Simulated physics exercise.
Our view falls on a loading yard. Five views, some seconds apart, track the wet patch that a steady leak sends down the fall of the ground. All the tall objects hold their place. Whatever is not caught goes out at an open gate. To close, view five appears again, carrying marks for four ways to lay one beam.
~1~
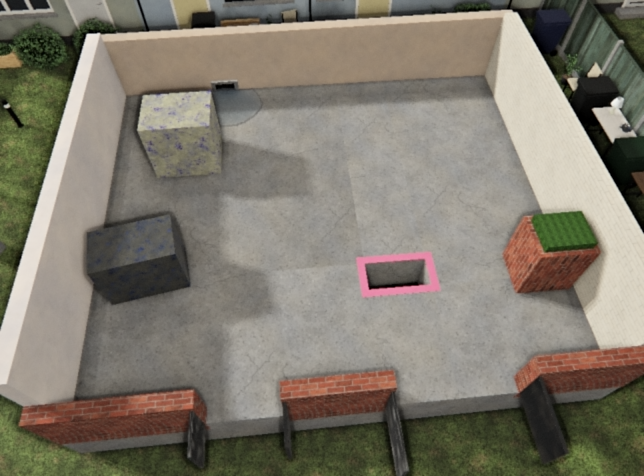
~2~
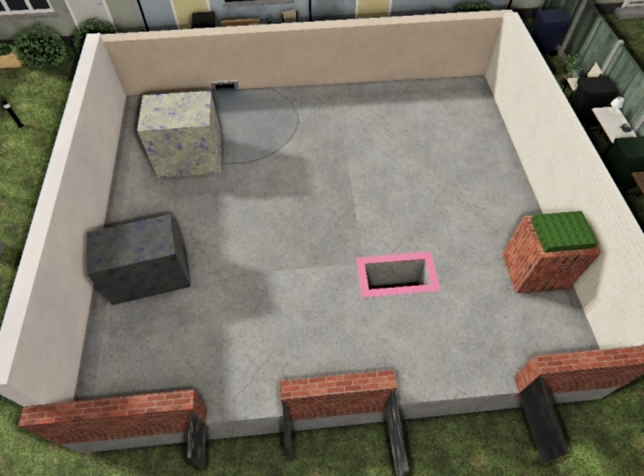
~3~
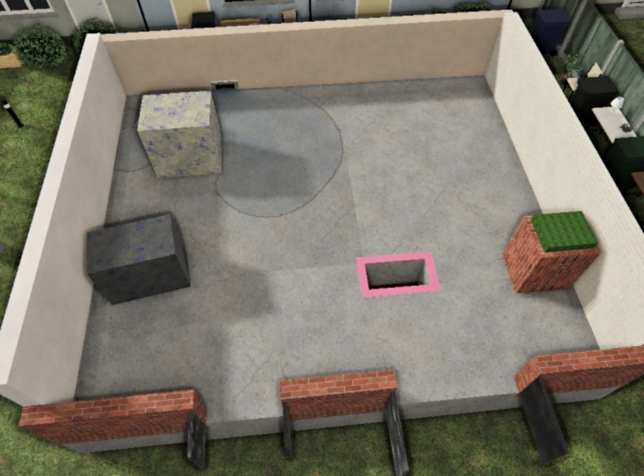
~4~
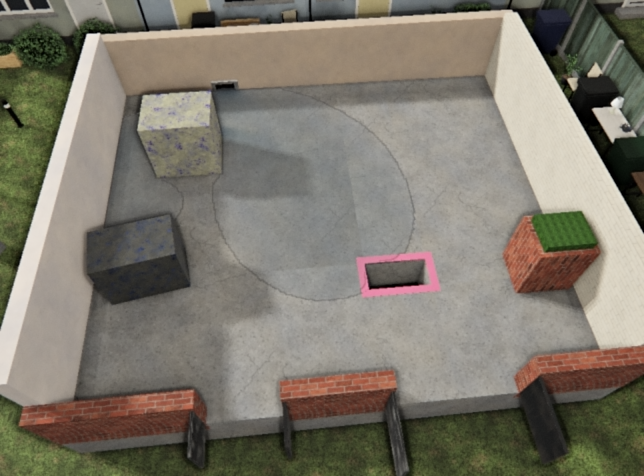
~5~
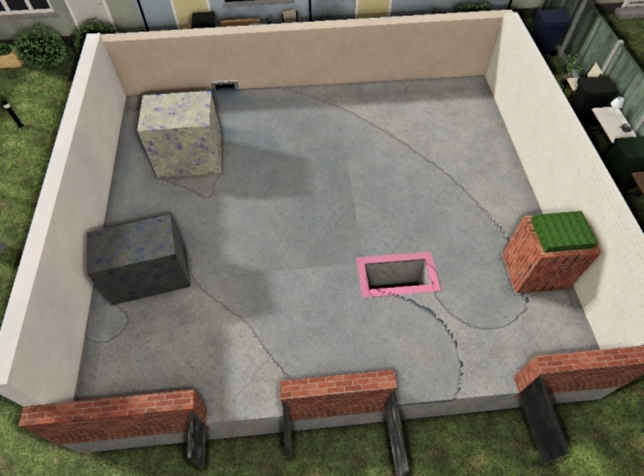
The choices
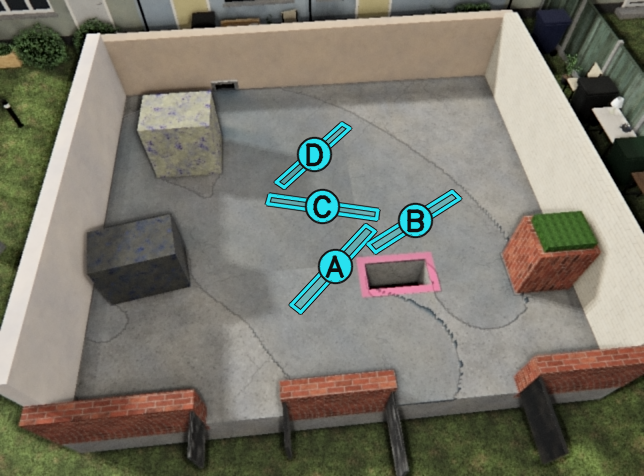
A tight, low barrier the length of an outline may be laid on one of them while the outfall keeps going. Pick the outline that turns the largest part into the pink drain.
Use spot B.
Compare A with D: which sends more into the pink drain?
Spot A.
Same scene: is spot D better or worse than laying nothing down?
It is worse.
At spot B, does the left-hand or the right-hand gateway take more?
The right one.
In cyan, A from (296, 308) to (370, 228); B from (371, 248) to (455, 195); C from (268, 199) to (377, 214); D from (280, 184) to (345, 126).
If A is chosen, about 9 % of the stream goes into the pink drain, about 90 % out by the gates.
If B is chosen, about 18 % of the stream goes into the pink drain, about 81 % out by the gates.
If C is chosen, about 5 % of the stream goes into the pink drain, about 94 % out by the gates.
If D is chosen, about 4 % of the stream goes into the pink drain, about 94 % out by the gates.
